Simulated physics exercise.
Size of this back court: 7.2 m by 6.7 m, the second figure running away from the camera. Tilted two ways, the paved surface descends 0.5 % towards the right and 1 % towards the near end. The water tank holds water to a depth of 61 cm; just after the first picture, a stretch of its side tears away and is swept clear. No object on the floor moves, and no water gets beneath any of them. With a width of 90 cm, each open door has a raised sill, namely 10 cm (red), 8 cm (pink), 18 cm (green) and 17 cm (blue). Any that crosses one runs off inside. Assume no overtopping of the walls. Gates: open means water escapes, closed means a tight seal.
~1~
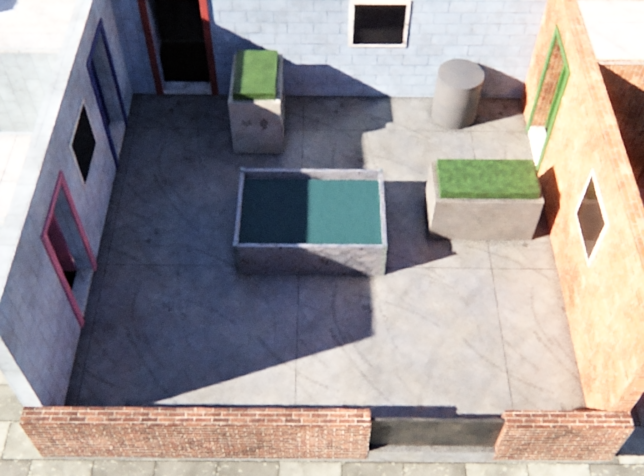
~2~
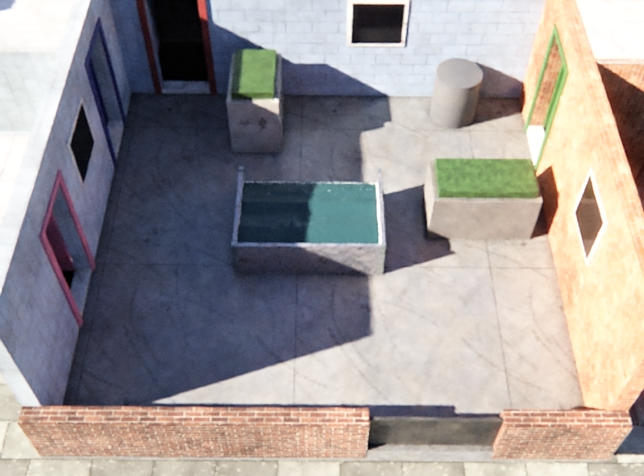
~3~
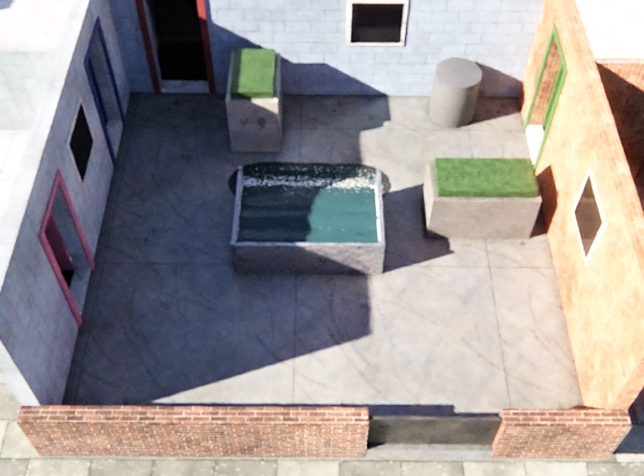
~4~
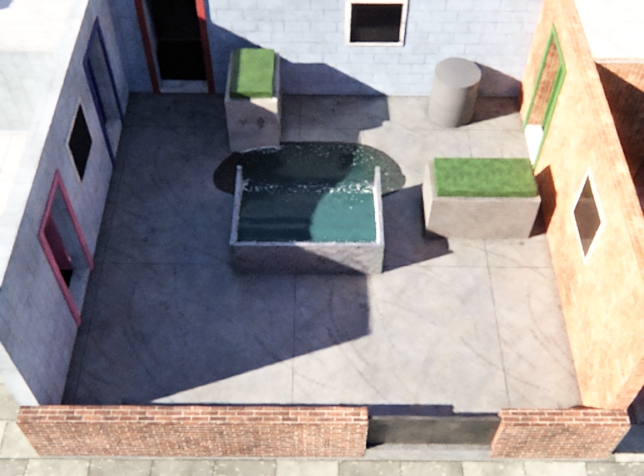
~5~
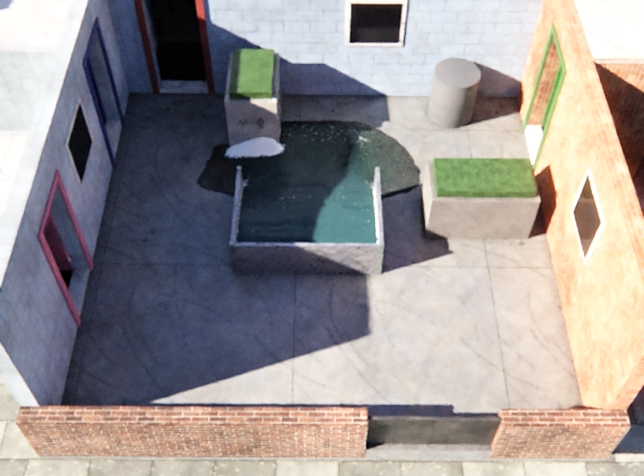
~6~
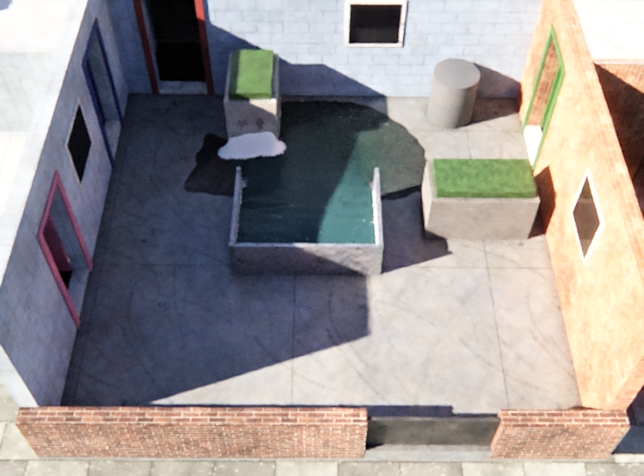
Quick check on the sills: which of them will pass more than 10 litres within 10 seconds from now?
The red door lets in a smaller amount than the limit; the pink door lets in a smaller amount than the limit; the green door lets in a smaller amount than the limit; the blue door lets in a smaller amount than the limit.
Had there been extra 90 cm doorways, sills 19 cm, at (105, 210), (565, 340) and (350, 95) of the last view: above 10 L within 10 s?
In turn: Short of it, short of it, beyond it.
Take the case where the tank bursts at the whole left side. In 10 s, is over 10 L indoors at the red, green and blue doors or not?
So red tops it, green stays lower, blue stays lower.
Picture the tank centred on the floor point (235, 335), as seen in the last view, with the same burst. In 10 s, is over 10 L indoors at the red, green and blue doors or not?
At the red door the limit is surpassed, at the green door not exceeded, at the blue door not exceeded.
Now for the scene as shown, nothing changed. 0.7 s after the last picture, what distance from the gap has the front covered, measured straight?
I'd say close to 3.2 m.
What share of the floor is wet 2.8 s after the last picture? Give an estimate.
I'd say around 40 %.
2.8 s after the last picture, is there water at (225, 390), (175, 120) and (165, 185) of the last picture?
Untouched, soaked, soaked.
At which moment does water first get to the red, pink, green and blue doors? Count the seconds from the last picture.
Red = 1.0 s, pink = 2.2 s, green = 1.8 s, blue = 0.9 s.
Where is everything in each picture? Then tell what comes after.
Still water, 61 cm deep, in the water tank at (311, 210), in the first picture.
The front is at a hidden place, 1.2 m from the gap on the water tank's far side; 0.5 m2 of floor is under water; 61 cm left at the back of the water tank, in the second picture.
The front is at (233, 183), 1.3 m from the gap on the water tank's far side; 1.6 m2 of floor is under water; 60 cm left at the back of the water tank, in the third picture.
The front is at (395, 168), 1.6 m from the gap on the water tank's far side; 3.0 m2 of floor is under water; 54 cm left at the back of the water tank, in the fourth picture.
Water pours out on the water tank's far side and has run 2.0 m, to (389, 141); typically 9 cm deep outside, 52 cm at the water tank's back, in the fifth picture.
The front is at (360, 108), 2.4 m from the gap on the water tank's far side; 5.9 m2 of floor is under water; 49 cm left at the back of the water tank, in the sixth picture.
Then, 0.7 s after the last picture water covers 20 % of the floor and is deepest (40 cm) near (324, 101); red door not reached, pink door not reached, green door not reached, blue door not reached.
Then, 1.5 s after the last picture water covers 30 % of the floor and is deepest (44 cm) near (431, 102); red door 6 cm at the sill, 0 L in, pink door not reached, green door not reached, blue door 13 cm at the sill, 0 L in.
Then, 2.8 s after the last picture water covers 40 % of the floor and is deepest (26 cm) near (527, 192); red door 4 cm at the sill, 0 L in, pink door 3 cm at the sill, 0 L in, green door 7 cm at the sill, 0 L in, blue door 12 cm at the sill, 0 L in.
Then, 5.3 s after the last picture water covers 75 % of the floor and is deepest (20 cm) near (470, 103); red door 5 cm at the sill, 0 L in, pink door 3 cm at the sill, 0 L in, green door 12 cm at the sill, 0 L in, blue door 4 cm at the sill, 0 L in.
Then, 9.3 s after the last picture water covers 85 % of the floor and is deepest (9 cm) near (377, 182); red door 2 cm at the sill, 0 L in, pink door 3 cm at the sill, 0 L in, green door 8 cm at the sill, 0 L in, blue door 2 cm at the sill, 0 L in.
